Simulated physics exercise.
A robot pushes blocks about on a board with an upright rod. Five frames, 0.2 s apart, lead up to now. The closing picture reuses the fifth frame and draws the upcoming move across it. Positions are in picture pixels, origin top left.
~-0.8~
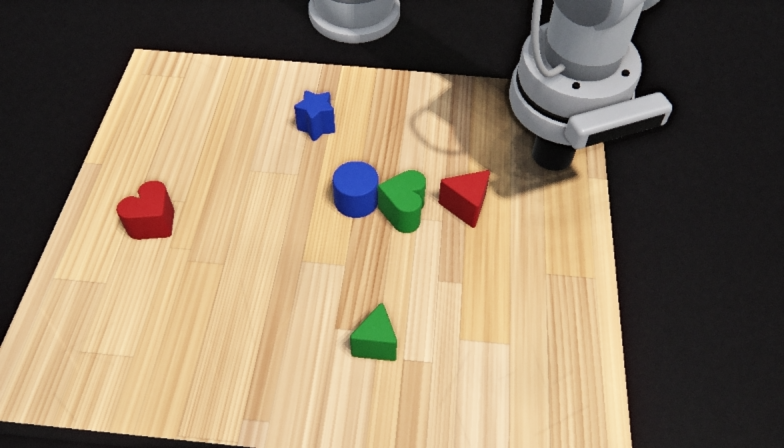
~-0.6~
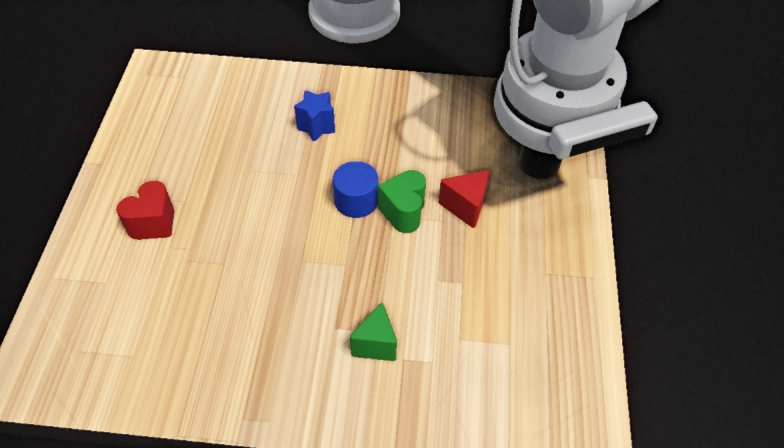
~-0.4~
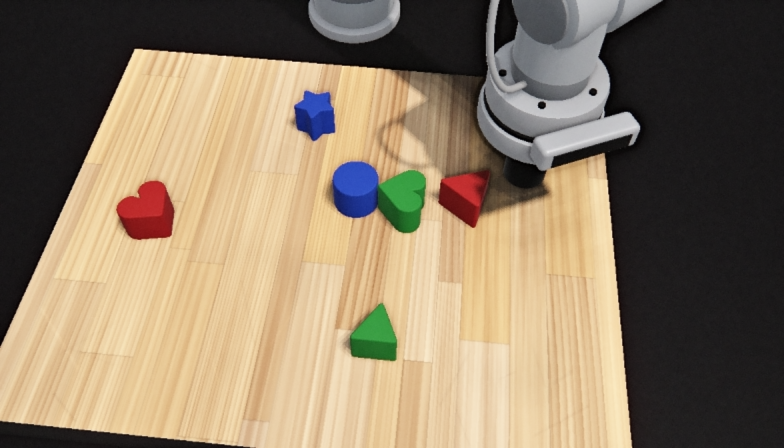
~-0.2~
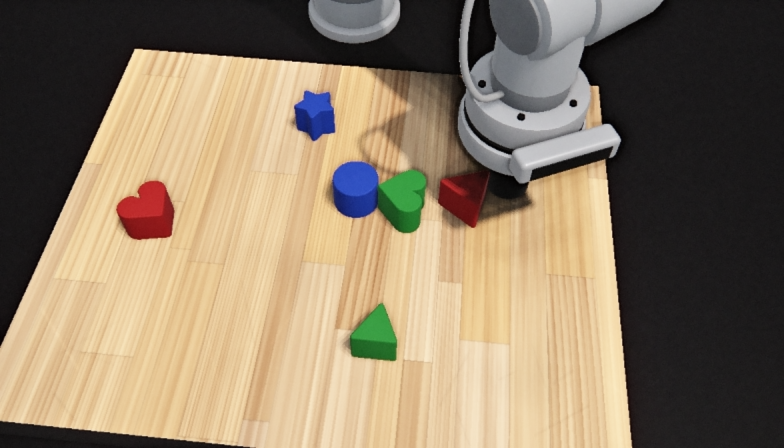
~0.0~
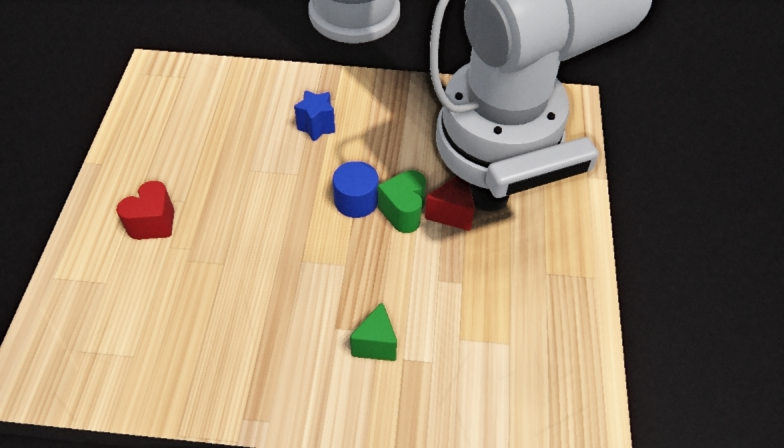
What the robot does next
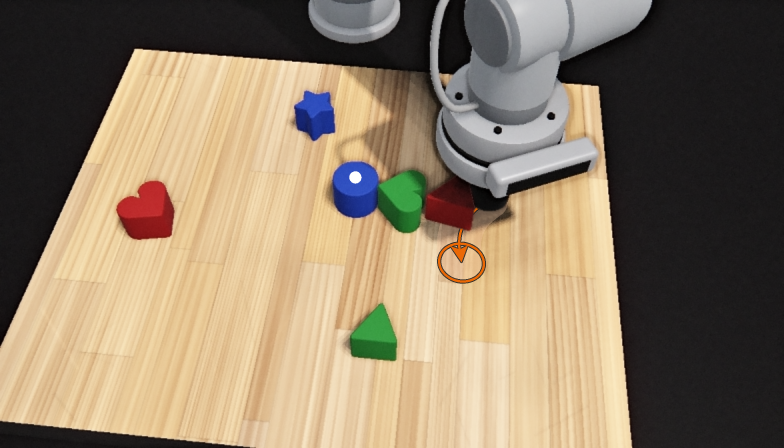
On a light wooden board holding six red, blue and green blocks, a grey robot arm moves left and slightly toward the viewer, then nudges the red triangular block a little left toward the green heart.
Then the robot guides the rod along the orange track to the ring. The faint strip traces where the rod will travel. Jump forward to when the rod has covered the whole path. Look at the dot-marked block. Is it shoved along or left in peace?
It stays.
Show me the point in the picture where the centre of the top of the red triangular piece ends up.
Around pixel (423, 221).
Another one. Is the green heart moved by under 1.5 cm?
I expect so.
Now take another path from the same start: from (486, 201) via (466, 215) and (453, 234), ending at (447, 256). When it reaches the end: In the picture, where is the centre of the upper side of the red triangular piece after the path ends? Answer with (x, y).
In the picture, that point is around (410, 229).
Path on the board, from (486, 201) over (468, 217) and (459, 238) to (462, 262); the dot is on the blue round block.
On the path given first. Halfway along, rod at (463, 221); green heart at (401, 194), turned 20° clockwise; red triangular piece at (429, 215).
At the end, rod at (463, 256); blue round block in place; green heart at (401, 194), turned 20° clockwise; red triangular piece at (423, 221).
